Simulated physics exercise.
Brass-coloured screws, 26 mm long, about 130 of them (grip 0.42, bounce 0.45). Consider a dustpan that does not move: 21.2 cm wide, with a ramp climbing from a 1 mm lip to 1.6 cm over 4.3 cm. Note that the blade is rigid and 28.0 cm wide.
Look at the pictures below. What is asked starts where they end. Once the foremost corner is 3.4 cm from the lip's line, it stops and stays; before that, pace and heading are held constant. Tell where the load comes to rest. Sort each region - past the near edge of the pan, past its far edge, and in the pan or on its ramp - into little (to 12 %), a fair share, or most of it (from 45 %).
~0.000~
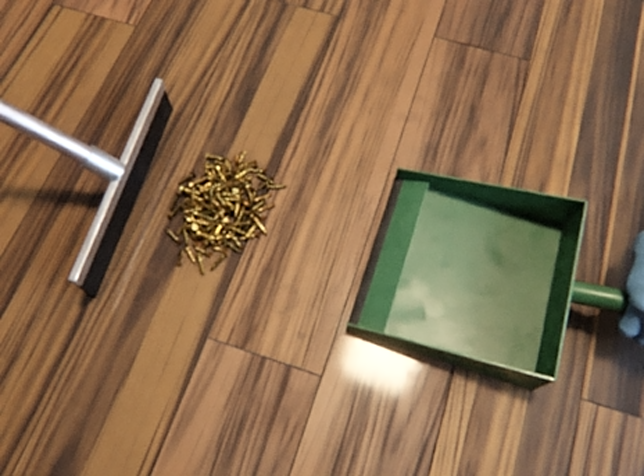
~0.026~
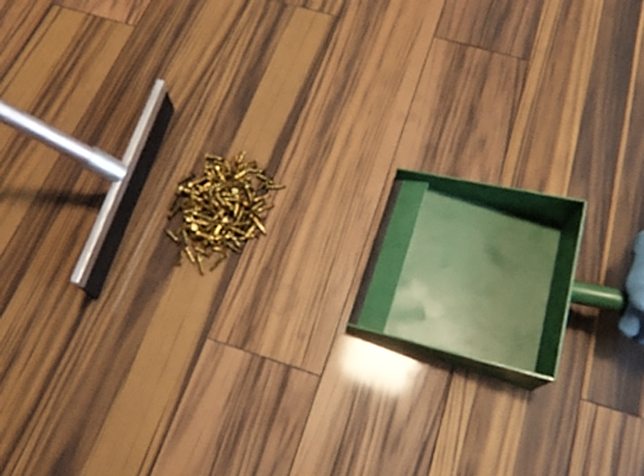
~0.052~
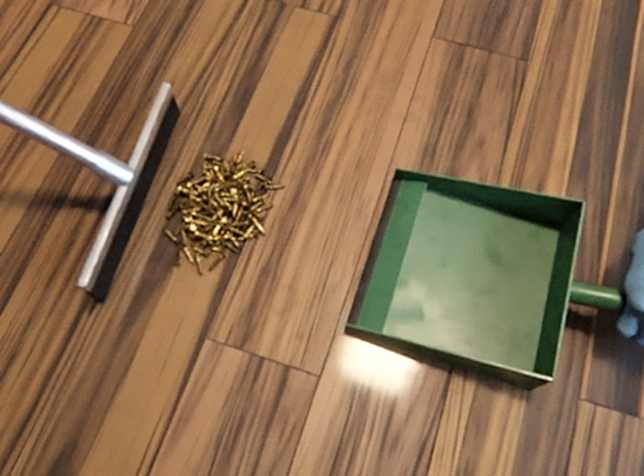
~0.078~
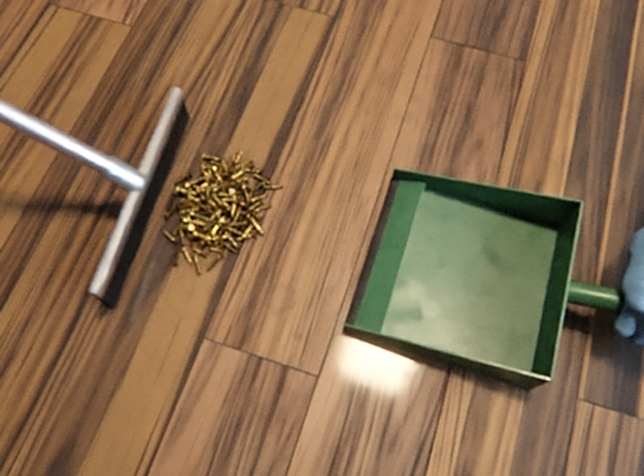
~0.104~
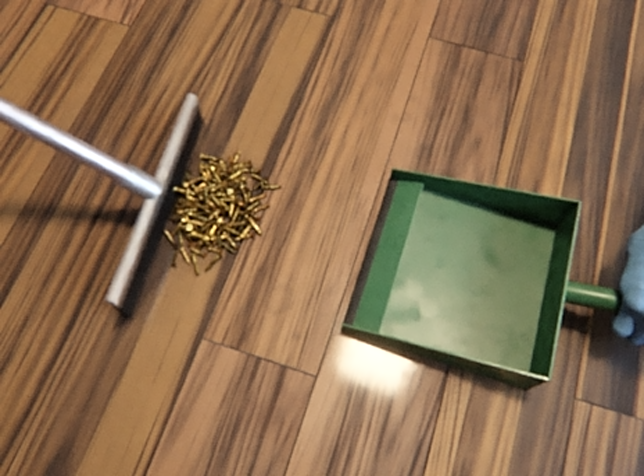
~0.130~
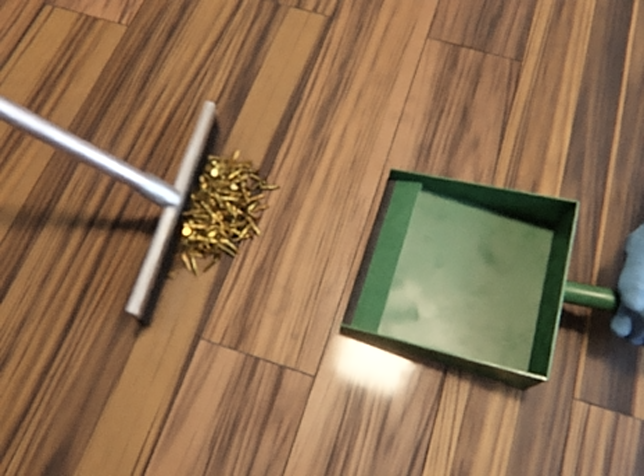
Past the pan's near side: Little, past the pan's far side: Little, in the pan or on its ramp: Most of it.
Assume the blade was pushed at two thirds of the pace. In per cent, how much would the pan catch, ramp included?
Then about 25 per cent.
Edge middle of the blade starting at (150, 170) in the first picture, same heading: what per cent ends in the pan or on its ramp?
Estimate: Near 60 %.
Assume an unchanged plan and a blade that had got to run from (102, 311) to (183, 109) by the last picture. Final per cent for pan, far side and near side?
Pan 10; far 0; near 15.
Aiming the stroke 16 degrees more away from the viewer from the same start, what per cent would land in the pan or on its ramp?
Roughly 55 per cent would finish in the pan or on its ramp.
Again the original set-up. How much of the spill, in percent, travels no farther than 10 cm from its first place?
0 percent, roughly.
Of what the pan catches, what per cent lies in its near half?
I'd put it at around 60 per cent.
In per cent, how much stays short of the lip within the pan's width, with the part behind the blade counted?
Some 40 per cent end up there.
After 0.23 s, middle of the blade 12 cm from the lip; 0 % over the lip, far side 0 %, near side 0 %.
After 0.30 s, middle of the blade 6 cm from the lip; 0 % over the lip, far side 0 %, near side 5 %.
Then, at 0.50 s, middle of the blade 5 cm from the lip; 60 % over the lip, far side 0 %, near side 5 %.
At rest (1.1 s), near side 5 %, far side 5 %, pan 50 %, in front of the lip or behind the blade 40 %.
